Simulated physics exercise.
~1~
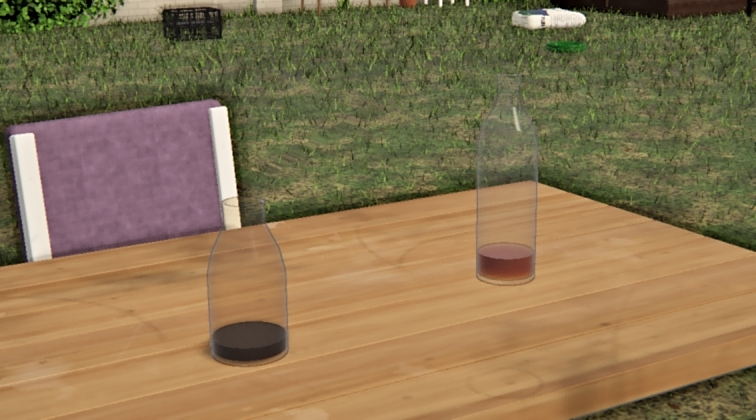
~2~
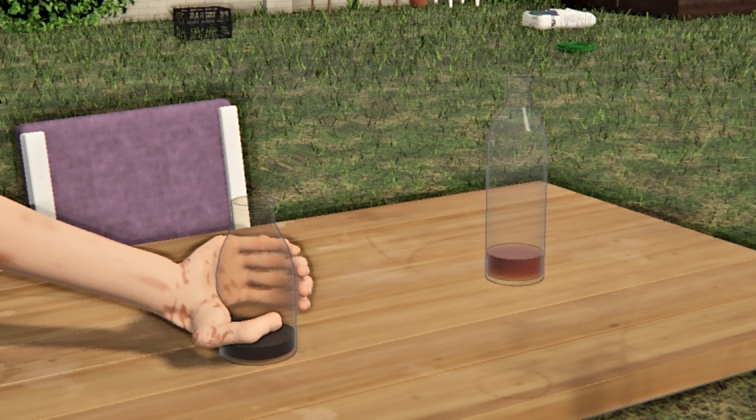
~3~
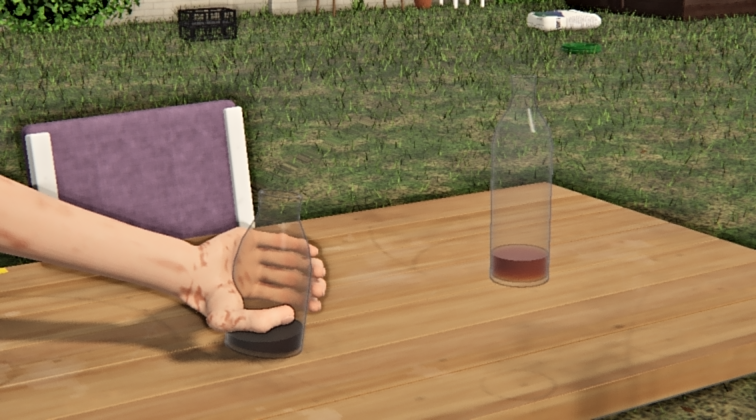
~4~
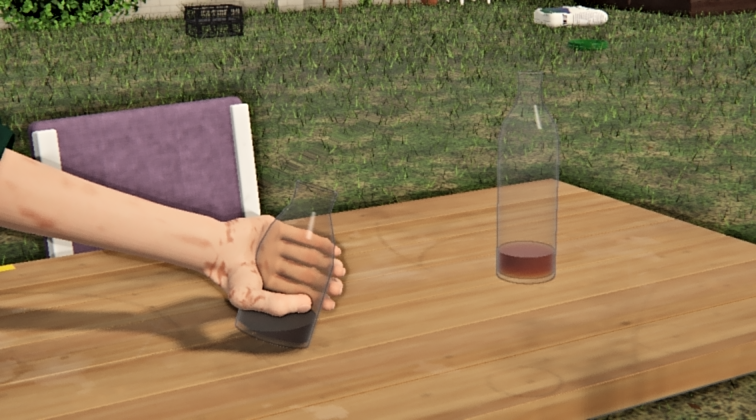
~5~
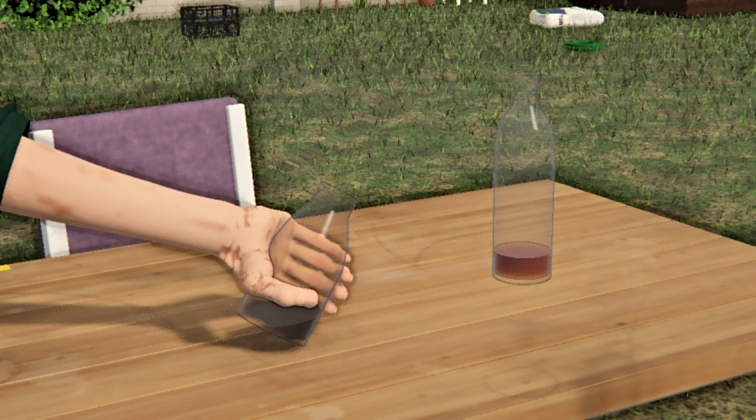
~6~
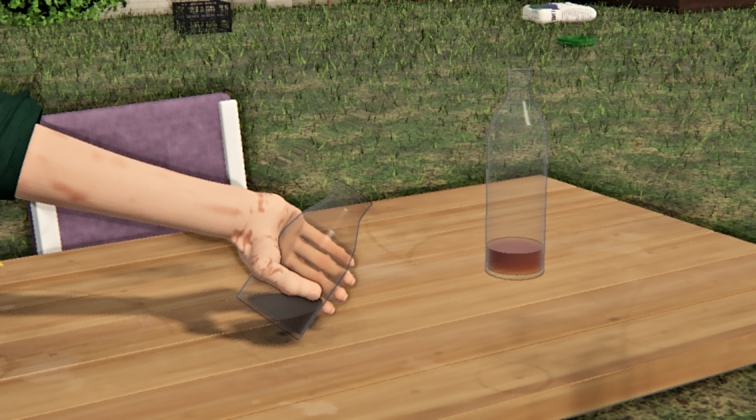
On a wooden table in a grassy yard, two clear bottles stood nearly empty until a hand reached in from the left, took the left bottle with dark liquid, and tilted it toward the right.
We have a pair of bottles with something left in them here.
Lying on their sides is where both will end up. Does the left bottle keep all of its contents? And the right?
Left bottle: Yes; right bottle: Yes.
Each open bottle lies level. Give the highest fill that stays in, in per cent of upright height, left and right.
Fill limits: About 16 % and about 24 %.
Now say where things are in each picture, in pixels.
Both stand upright; left bottle (247, 275) nearly empty, open; right bottle (507, 175) nearly empty, open, in the first picture.
A hand takes the left bottle; left bottle nearly empty, surface at (258, 334); right bottle nearly empty, surface at (515, 252), in the second picture.
The left bottle tips; left bottle (273, 268) nearly empty; right bottle (521, 177) nearly empty, in the third picture.
The left bottle tips; left bottle (296, 258) tipped 20°; right bottle nearly empty, surface at (526, 250), in the fourth picture.
The left bottle tips; left bottle (307, 256) tipped 30°; right bottle (524, 174) nearly empty, in the fifth picture.
The left bottle tips; left bottle (313, 253) tipped 40°, open; right bottle nearly empty, surface at (515, 246), open, in the sixth picture.
Shortly, the left bottle is nearly down; left bottle, no leak.
Then, the left bottle lies flat; left bottle, no leak.
At the finish, both lie flat; left bottle, no leak; right bottle, no leak.
